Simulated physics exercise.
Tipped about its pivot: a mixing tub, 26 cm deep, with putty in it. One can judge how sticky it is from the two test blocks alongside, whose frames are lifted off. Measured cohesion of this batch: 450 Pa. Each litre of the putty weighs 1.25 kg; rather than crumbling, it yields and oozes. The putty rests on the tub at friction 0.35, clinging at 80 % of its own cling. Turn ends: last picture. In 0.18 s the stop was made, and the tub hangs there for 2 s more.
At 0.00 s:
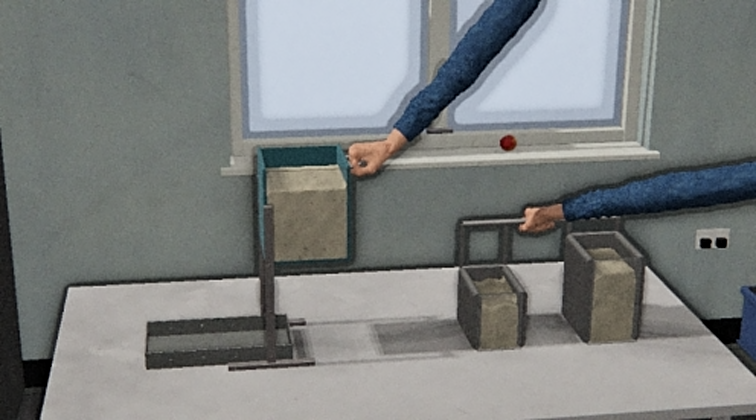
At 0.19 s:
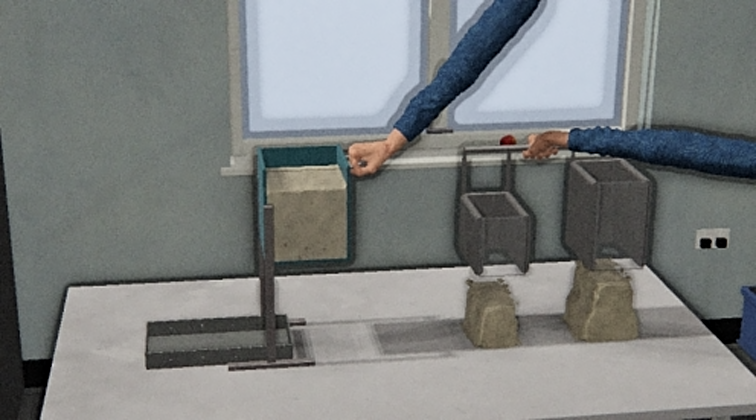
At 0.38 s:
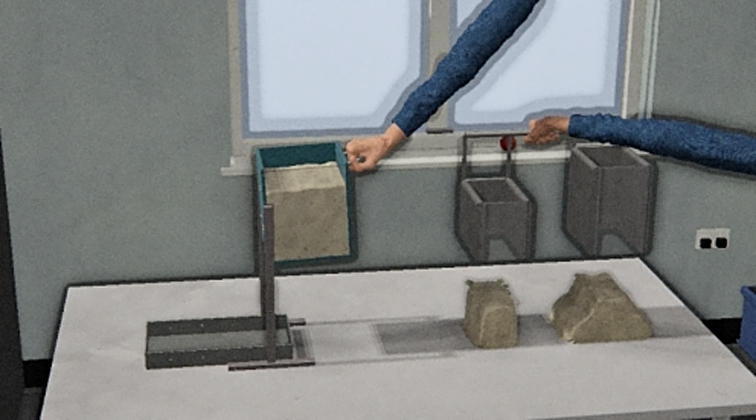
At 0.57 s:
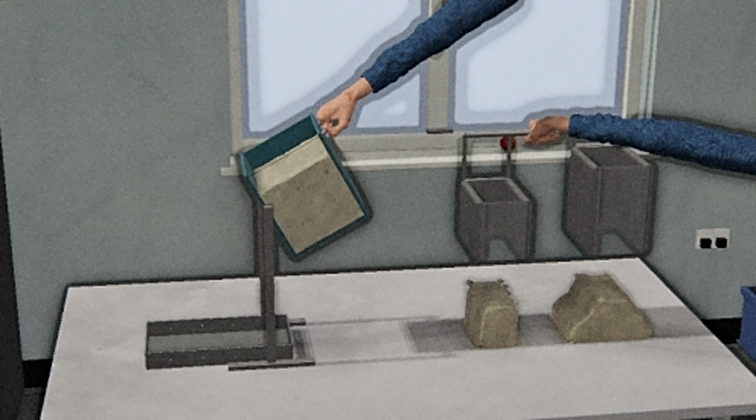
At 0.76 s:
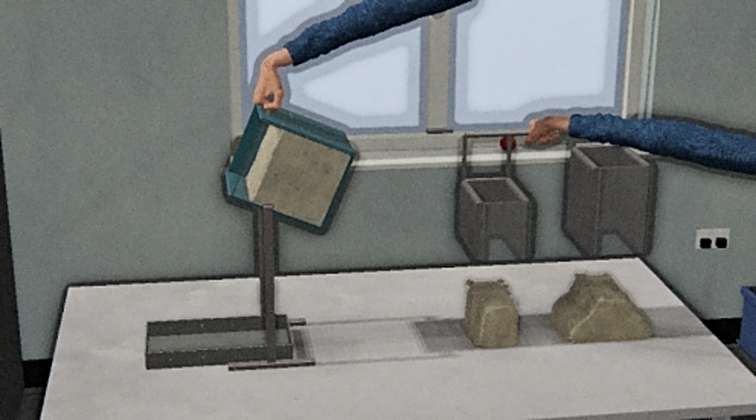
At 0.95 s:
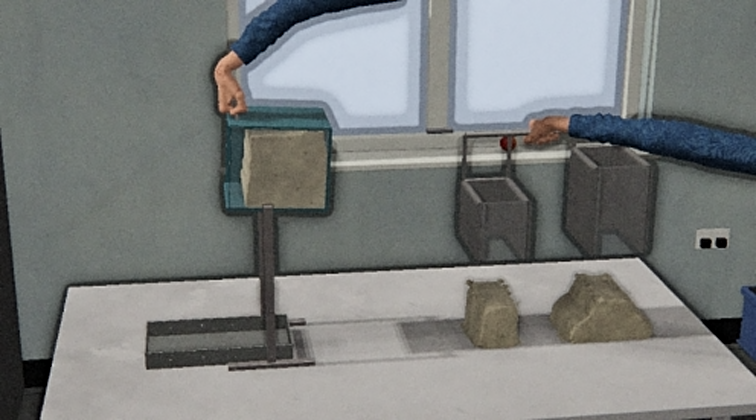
Two blue-sleeved arms reach in above a pale table by a grey wall and window, seen from a fixed, slightly raised front view, one gripping a teal tub of beige putty on a dark post at left, the other holding two grey box moulds at right. The moulds rise off two putty blocks, and the right block slumps wider. The left hand then turns the tub counterclockwise onto its side, the putty staying inside.
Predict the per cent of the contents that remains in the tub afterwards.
Roughly 75 per cent remains.
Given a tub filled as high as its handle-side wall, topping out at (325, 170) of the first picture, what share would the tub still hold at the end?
Then about 100 %.
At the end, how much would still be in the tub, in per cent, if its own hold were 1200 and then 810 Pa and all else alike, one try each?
It'd be some 100 percent the first time and some 100 percent the second.
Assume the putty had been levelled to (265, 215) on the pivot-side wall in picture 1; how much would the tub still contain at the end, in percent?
Around 100 per cent.
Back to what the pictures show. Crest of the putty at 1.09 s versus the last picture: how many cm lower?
Roughly 1 cm.
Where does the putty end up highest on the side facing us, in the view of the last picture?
At about (285, 154).
After 1.09 s, the tub is at 87 degrees and holds 100 %.
After 1.26 s, the tub is at 87 degrees and holds 92 %.
After 1.43 s, the tub is at 87 degrees and holds 80 %.
After 1.60 s, the tub is at 87 degrees and holds 75 %.
After 2.95 s, at the end, the tub is at 87 degrees and holds 75 %.
